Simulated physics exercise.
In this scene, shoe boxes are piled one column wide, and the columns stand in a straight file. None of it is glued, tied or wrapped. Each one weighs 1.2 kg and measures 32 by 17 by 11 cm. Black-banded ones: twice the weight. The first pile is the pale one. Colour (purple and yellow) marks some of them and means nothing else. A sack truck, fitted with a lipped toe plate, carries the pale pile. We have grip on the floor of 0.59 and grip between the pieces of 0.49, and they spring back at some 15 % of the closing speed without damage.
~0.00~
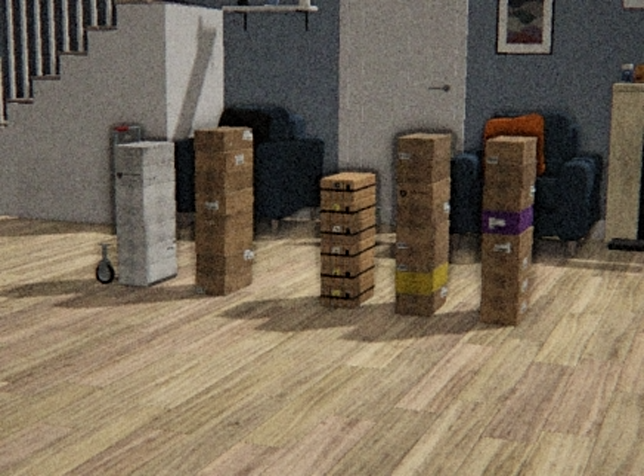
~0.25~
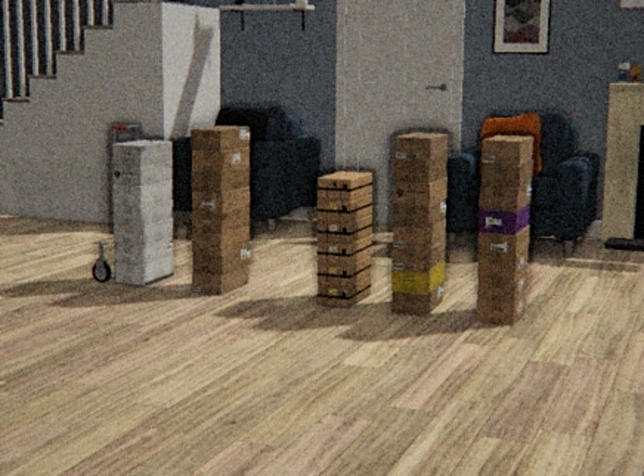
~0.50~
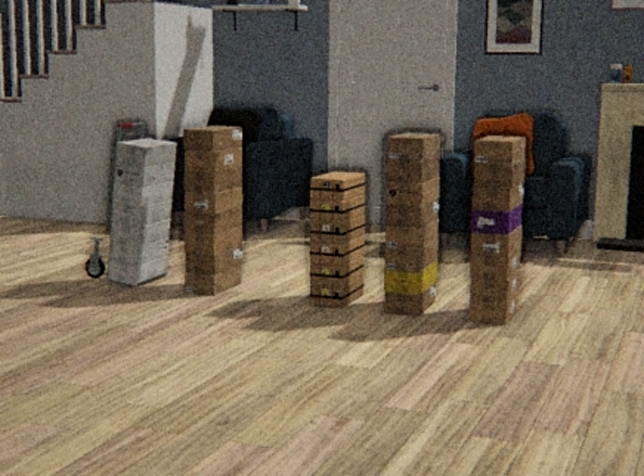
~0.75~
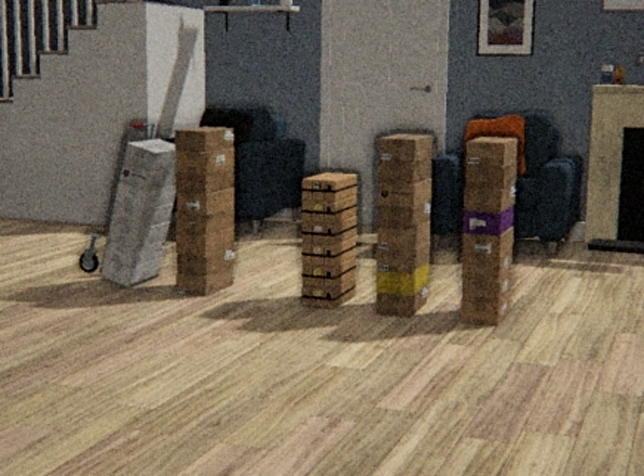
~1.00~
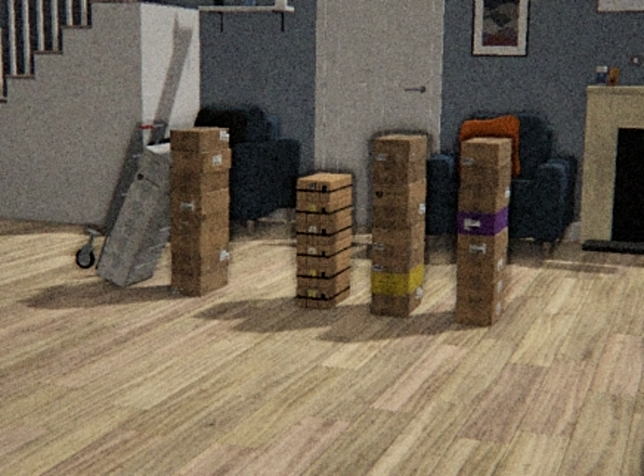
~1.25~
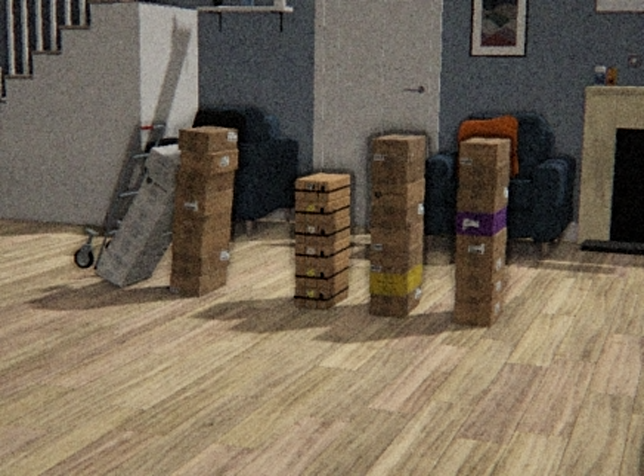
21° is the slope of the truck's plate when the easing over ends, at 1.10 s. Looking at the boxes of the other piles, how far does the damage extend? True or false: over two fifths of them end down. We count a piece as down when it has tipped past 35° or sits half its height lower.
True.
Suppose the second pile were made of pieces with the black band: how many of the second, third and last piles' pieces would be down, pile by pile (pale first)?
Second: 0; third: 0; last: 0.
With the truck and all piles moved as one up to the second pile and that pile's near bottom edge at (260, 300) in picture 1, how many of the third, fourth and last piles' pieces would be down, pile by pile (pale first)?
Pile by pile, third 5, fourth 8, last 8.
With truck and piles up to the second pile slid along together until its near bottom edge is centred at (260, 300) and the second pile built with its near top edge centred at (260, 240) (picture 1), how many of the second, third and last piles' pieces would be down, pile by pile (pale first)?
Counts down - second: 0; third: 0; last: 0.
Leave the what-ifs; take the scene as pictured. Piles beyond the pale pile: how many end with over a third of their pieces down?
The number of such piles is 4.
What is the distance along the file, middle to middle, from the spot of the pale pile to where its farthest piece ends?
I'd say close to 85 cm along.
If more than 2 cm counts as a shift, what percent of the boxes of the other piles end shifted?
I get 95 %.
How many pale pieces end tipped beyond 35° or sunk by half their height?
In total, 7 of the pale pieces.
After 1.88 s, 7 of the pale pile down; 2 of the 30 other boxes down.
After 2.80 s, 7 of the pale pile down; 13 of the 30 other boxes down; yellow box 17° from how it stood.
After 3.52 s, 7 of the pale pile down; 29 of the 30 other boxes down; purple box 65° from how it stood, 27 cm lower; yellow box 45° from how it stood, 58 mm lower.
In the end (4.8 s), 7 of the pale pile down; 29 of the 30 other boxes down; purple box on its side; yellow box 44° from how it stood, 6 cm lower. That is 97 per cent. From the last view, middles, yellow box near (440, 294).
